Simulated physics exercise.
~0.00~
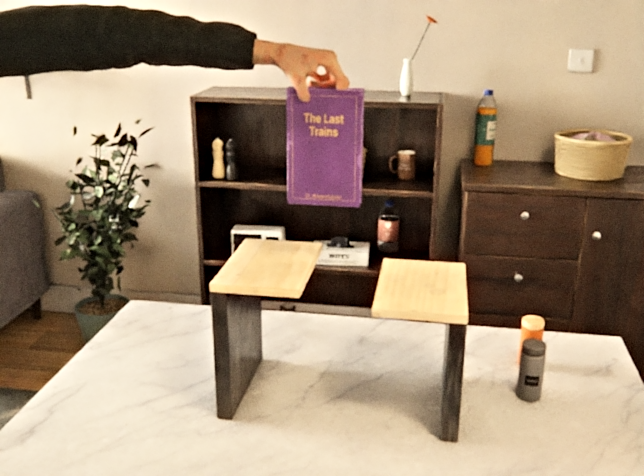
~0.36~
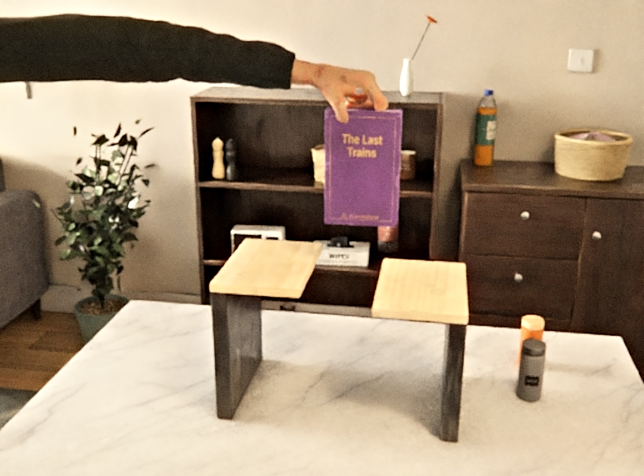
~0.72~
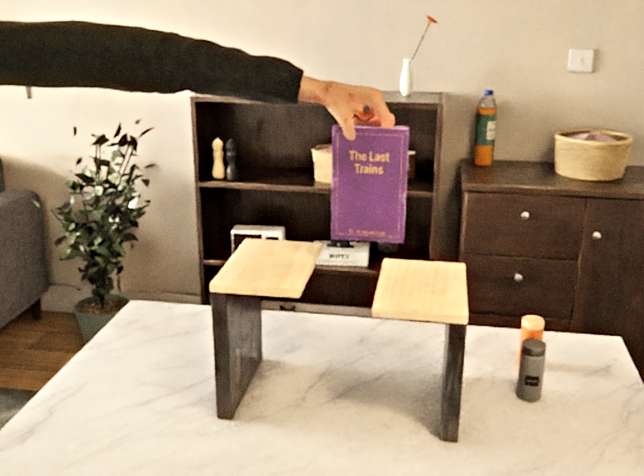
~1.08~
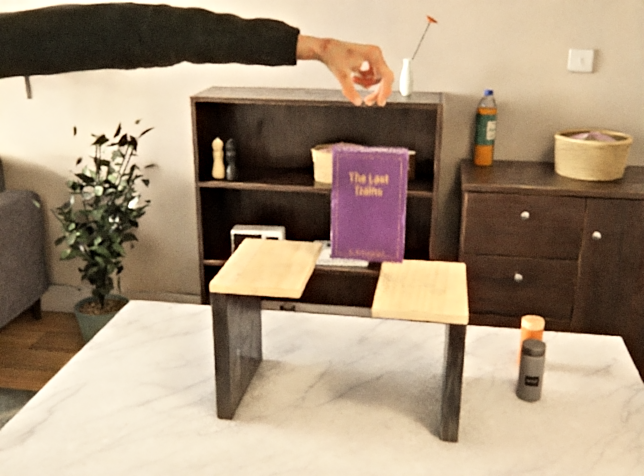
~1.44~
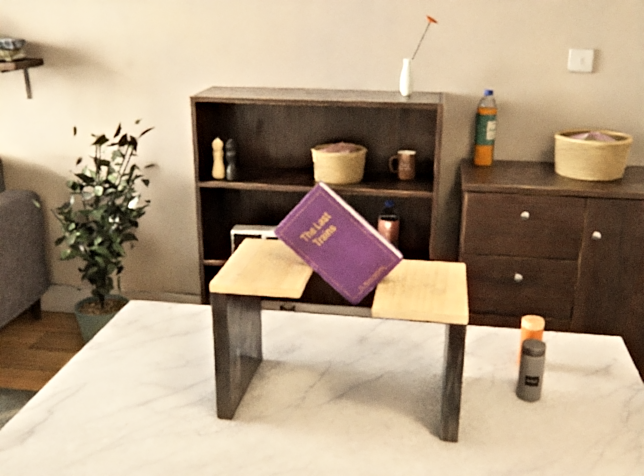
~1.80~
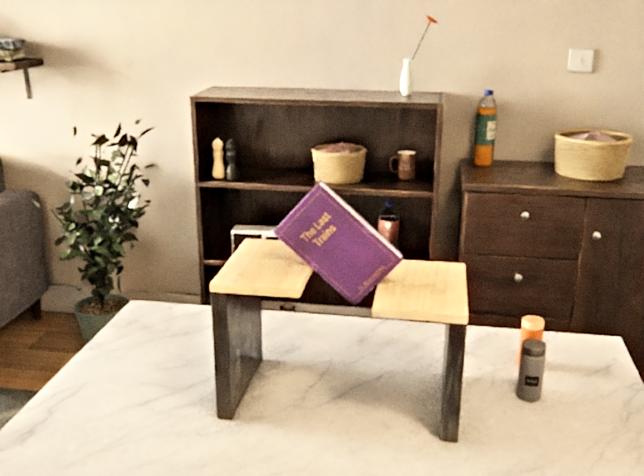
An arm in a dark sleeve reaches in from the left, holding a purple book upright above two light wooden boards on dark supports, with a gap between them. The stand sits on a pale marbled table in a room seen from the front, with a dark shelf, a cabinet and a leafy plant behind, and an orange shaker and a grey shaker at the right. The hand moves the book right and lowers it toward the gap, then lets go and draws back. The book tips over to the left and comes to rest leaning across the gap, caught on the boards, while both shakers stay put.
